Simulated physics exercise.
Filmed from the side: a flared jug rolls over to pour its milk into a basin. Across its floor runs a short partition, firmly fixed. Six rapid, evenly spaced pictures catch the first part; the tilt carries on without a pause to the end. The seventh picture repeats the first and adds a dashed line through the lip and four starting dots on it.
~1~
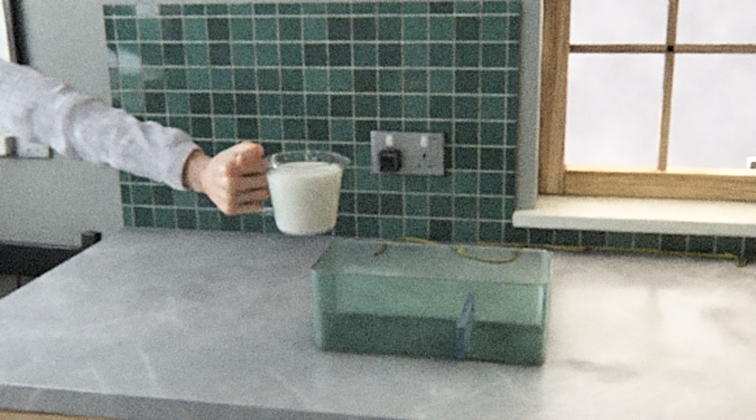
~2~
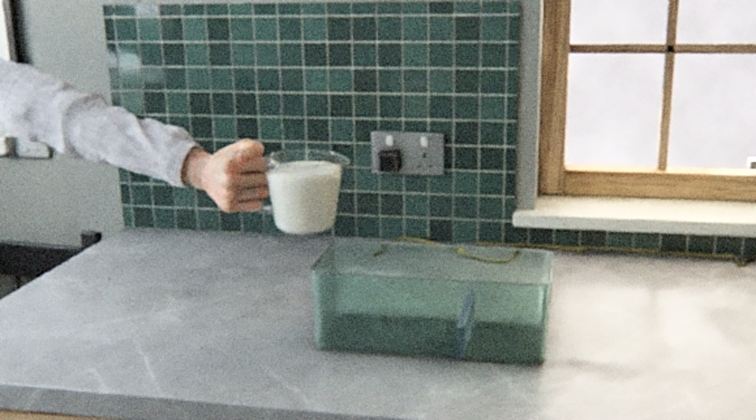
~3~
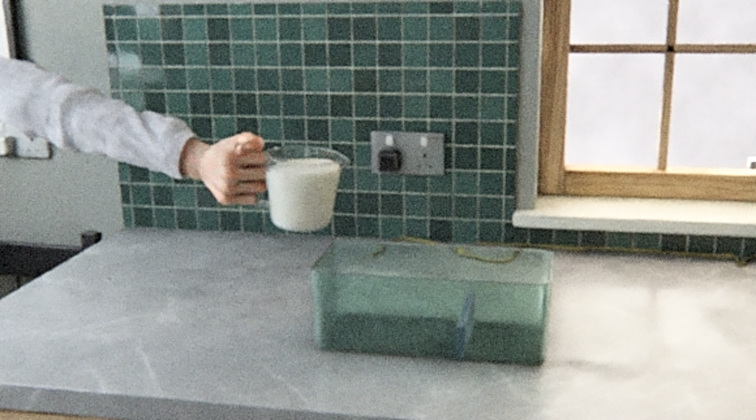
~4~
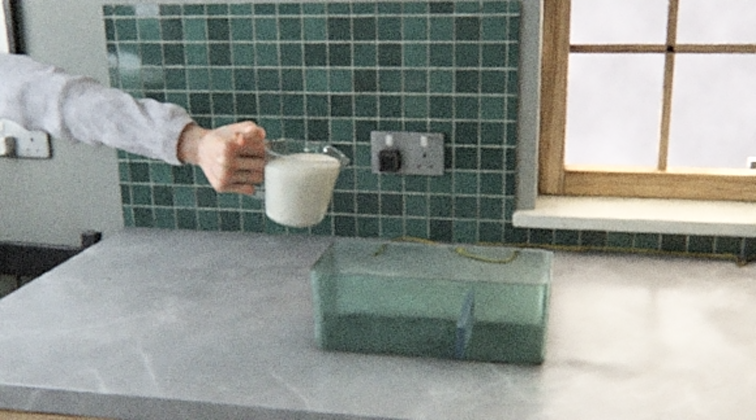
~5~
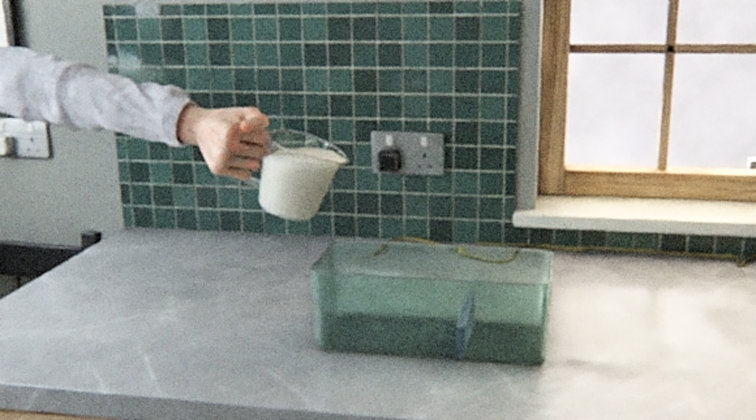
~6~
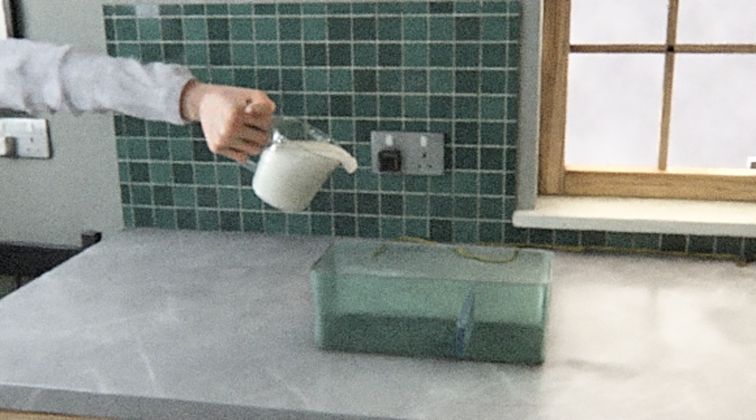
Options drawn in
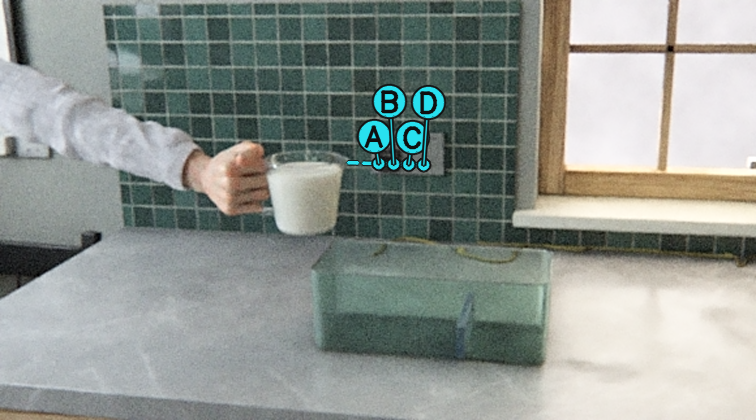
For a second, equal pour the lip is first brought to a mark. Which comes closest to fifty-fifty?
Place B.
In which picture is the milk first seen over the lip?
Picture 6.
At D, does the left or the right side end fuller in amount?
More ends on the right.
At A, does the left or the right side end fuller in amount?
The left one.
On the marked copy, A at (378, 163); B at (393, 164); C at (408, 164); D at (423, 164).
If A is chosen, about 89 % ends left of the wall and 9 % right of it.
If B is chosen, about 47 % ends left of the wall and 52 % right of it.
If C is chosen, about 13 % ends left of the wall and 86 % right of it.
If D is chosen, about 8 % ends left of the wall and 90 % right of it.
